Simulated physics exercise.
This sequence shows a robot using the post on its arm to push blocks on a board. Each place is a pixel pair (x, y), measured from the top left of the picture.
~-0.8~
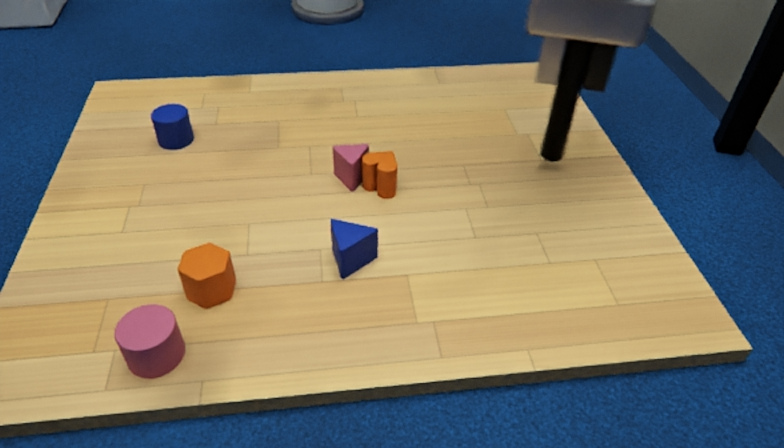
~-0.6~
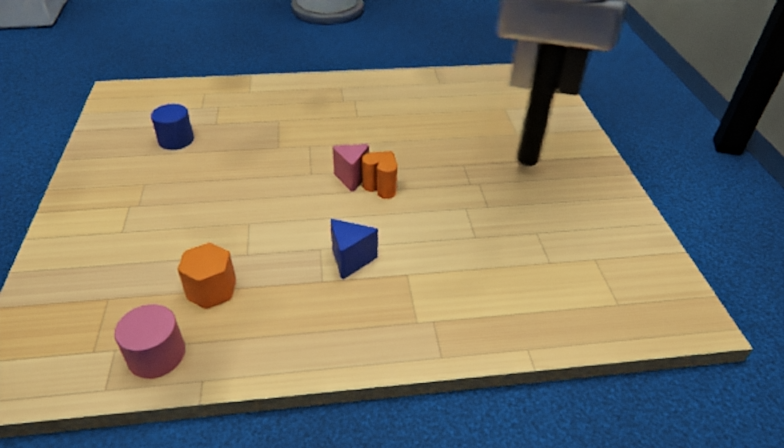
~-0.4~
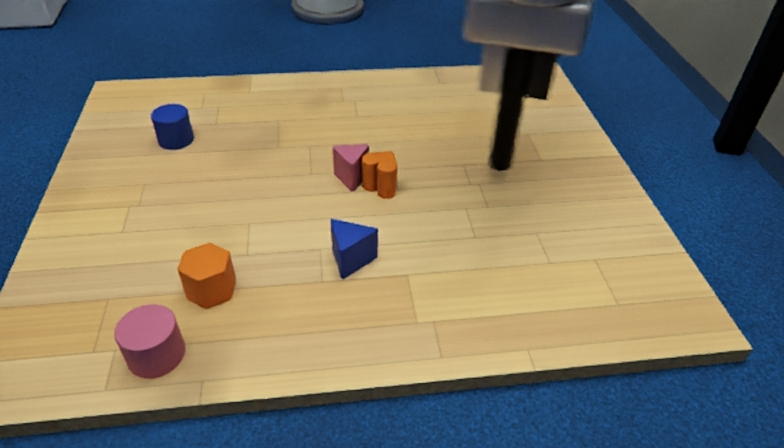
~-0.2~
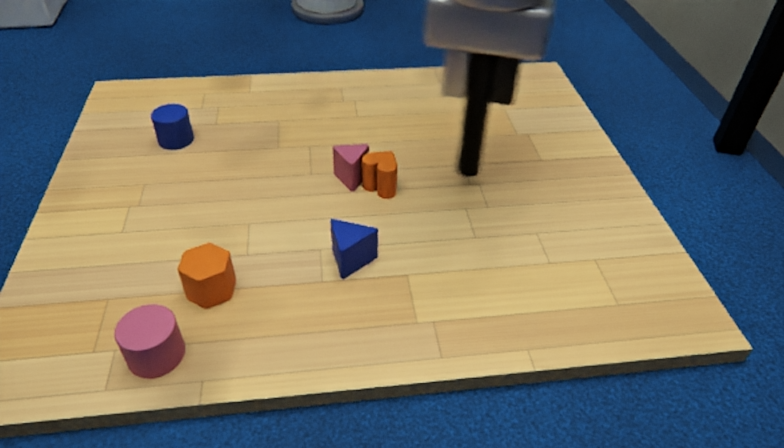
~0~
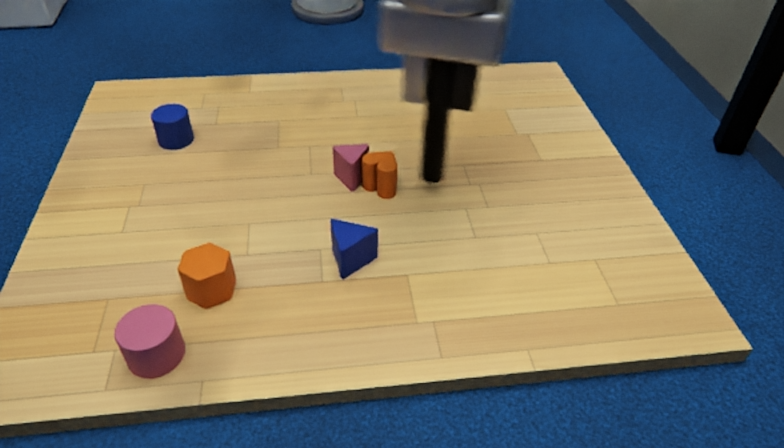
A robot arm's black post moves left across the board toward the still, colourful blocks.
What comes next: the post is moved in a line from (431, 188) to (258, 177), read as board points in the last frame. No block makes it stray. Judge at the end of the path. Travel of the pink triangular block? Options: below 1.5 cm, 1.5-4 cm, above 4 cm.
The over 4 cm band.
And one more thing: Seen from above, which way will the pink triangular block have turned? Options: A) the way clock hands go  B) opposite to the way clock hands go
Choice A: The way clock hands go.
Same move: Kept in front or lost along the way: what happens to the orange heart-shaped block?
It comes off the post's front.
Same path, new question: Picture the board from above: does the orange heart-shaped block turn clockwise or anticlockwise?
From above, it looks like the orange heart-shaped block goes counterclockwise.
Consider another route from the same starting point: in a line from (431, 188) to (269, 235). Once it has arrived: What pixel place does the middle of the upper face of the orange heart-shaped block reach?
The centre of its top face lies at (362, 161).
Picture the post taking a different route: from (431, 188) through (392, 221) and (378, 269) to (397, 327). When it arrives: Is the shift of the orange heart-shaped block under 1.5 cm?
I'd say yes.
What follows on the original path. One third of the way, post (372, 172); pink triangular block (333, 148), turned 35° clockwise; orange heart-shaped block (346, 161), turned 20° anticlockwise.
Two thirds of the way, post (314, 168); pink triangular block (307, 139), turned 60° clockwise; orange heart-shaped block (309, 169), turned 70° anticlockwise.
At the end, post (256, 165); pink triangular block (304, 138), turned 70° clockwise; orange heart-shaped block (308, 169), turned 75° anticlockwise.
